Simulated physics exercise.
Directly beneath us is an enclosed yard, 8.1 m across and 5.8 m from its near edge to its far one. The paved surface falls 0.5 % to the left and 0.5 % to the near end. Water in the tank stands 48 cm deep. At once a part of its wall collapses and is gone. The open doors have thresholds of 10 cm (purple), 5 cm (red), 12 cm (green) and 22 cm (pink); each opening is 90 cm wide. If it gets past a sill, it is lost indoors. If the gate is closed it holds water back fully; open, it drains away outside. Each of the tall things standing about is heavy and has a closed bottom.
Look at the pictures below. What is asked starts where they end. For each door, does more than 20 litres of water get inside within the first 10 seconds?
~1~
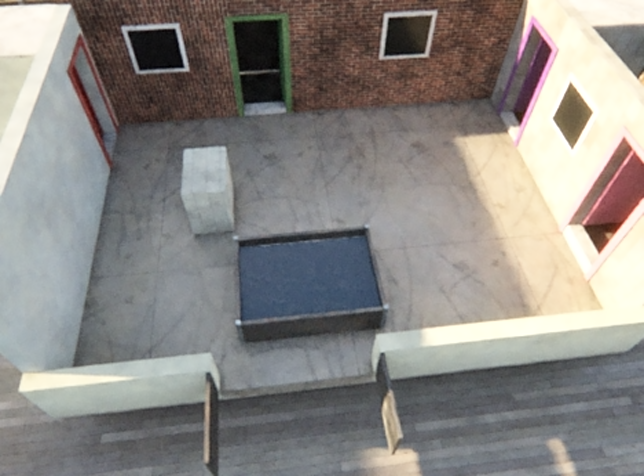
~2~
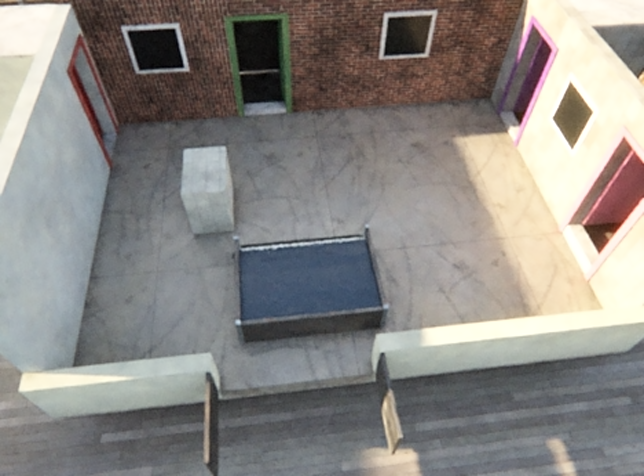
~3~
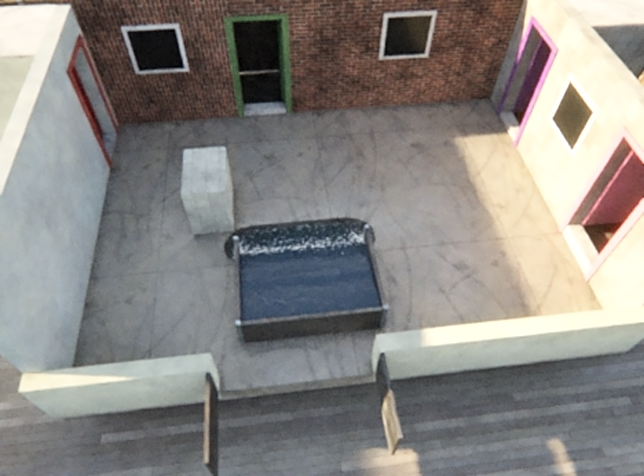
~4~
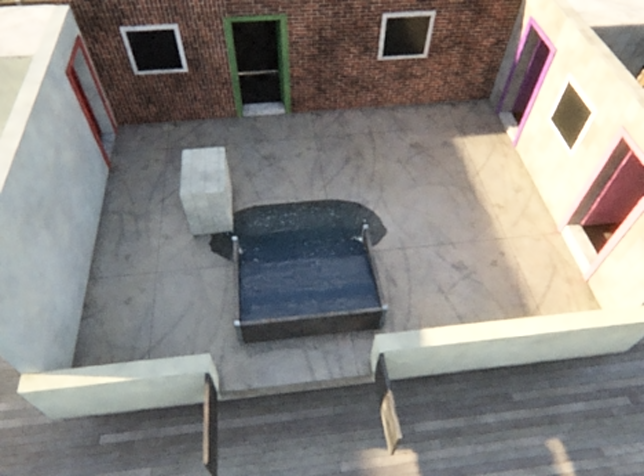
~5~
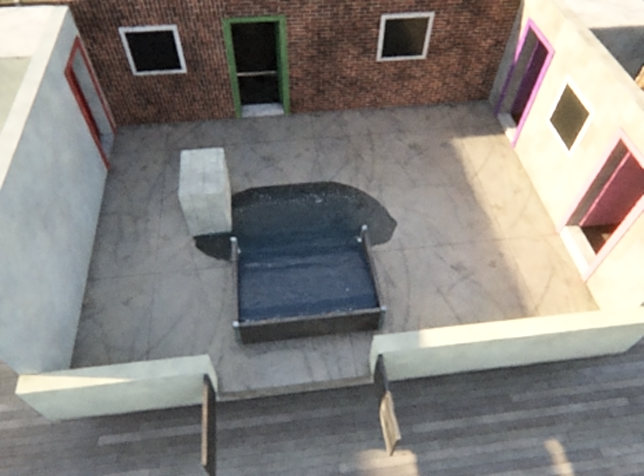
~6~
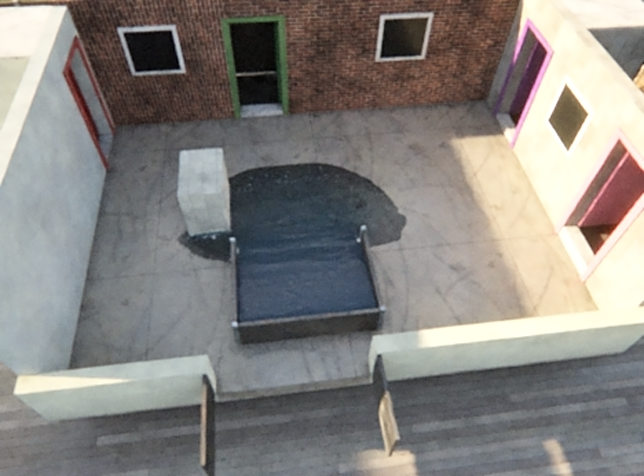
As I see it, purple door: Fails to top it; red door: Tops it; green door: Tops it; pink door: Fails to top it.
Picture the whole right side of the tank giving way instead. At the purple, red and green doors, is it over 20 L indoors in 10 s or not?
Outcomes - purple: Not exceeded, red: Not exceeded, green: Not exceeded.
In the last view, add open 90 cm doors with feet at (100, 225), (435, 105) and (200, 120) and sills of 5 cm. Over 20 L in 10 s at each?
Check each in turn: The first fails, the second fails, the third succeeds.
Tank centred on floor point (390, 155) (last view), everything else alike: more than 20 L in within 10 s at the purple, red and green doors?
Purple: Too much; red: Too much; green: Within limit.
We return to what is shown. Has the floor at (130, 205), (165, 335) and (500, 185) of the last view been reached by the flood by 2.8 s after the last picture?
First spot not yet wet, second not yet wet, third not yet wet.
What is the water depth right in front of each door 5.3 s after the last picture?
Door by door in cm, purple shows 8, red shows 9, green shows 5, pink shows 1.
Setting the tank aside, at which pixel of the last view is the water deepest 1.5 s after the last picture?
In the final picture, near (254, 121).
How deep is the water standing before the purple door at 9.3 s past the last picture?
About 2.5 cm.
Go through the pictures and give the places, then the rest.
The first picture shows still water, 48 cm deep, in the tank at (307, 275).
In the second picture, water pours out on the tank's far side and has run 1.1 m, to a hidden place; typically 9 cm deep outside, 48 cm at the tank's back.
In the third picture, the front is at (231, 244), 1.3 m from the gap on the tank's far side; 1.4 m2 of floor is under water; 48 cm left at the back of the tank.
In the fourth picture, the front is at (219, 234), 1.5 m from the gap on the tank's far side; 2.7 m2 of floor is under water; 46 cm left at the back of the tank.
In the fifth picture, the front is at (231, 201), 1.8 m from the gap on the tank's far side; 4.0 m2 of floor is under water; 40 cm left at the back of the tank.
In the sixth picture, water pours out on the tank's far side and has run 2.2 m, to (248, 174); typically 6 cm deep outside, 41 cm at the tank's back.
Then, 0.7 s after the last picture water covers 25 % of the floor and is deepest (18 cm) near (263, 250); purple door not reached, red door not reached, green door 13 cm at the sill, 0 L in, pink door not reached.
Then, 1.5 s after the last picture water covers 35 % of the floor and is deepest (25 cm) near (254, 121); purple door not reached, red door not reached, green door 25 cm at the sill, 26 L in, pink door not reached.
Then, 2.8 s after the last picture water covers 45 % of the floor and is deepest (16 cm) near (114, 131); purple door not reached, red door 11 cm at the sill, 4 L in, green door 16 cm at the sill, 76 L in, pink door not reached.
Then, 5.3 s after the last picture water covers 60 % of the floor and is deepest (10 cm) near (109, 161); purple door 8 cm at the sill, 1 L in, red door 9 cm at the sill, 52 L in, green door 5 cm at the sill, 82 L in, pink door not reached.
Then, 9.3 s after the last picture water covers 95 % of the floor and is deepest (8 cm) near (65, 395); purple door 3 cm at the sill, 1 L in, red door 5 cm at the sill, 66 L in, green door 2 cm at the sill, 82 L in, pink door 2 cm at the sill, 0 L in.
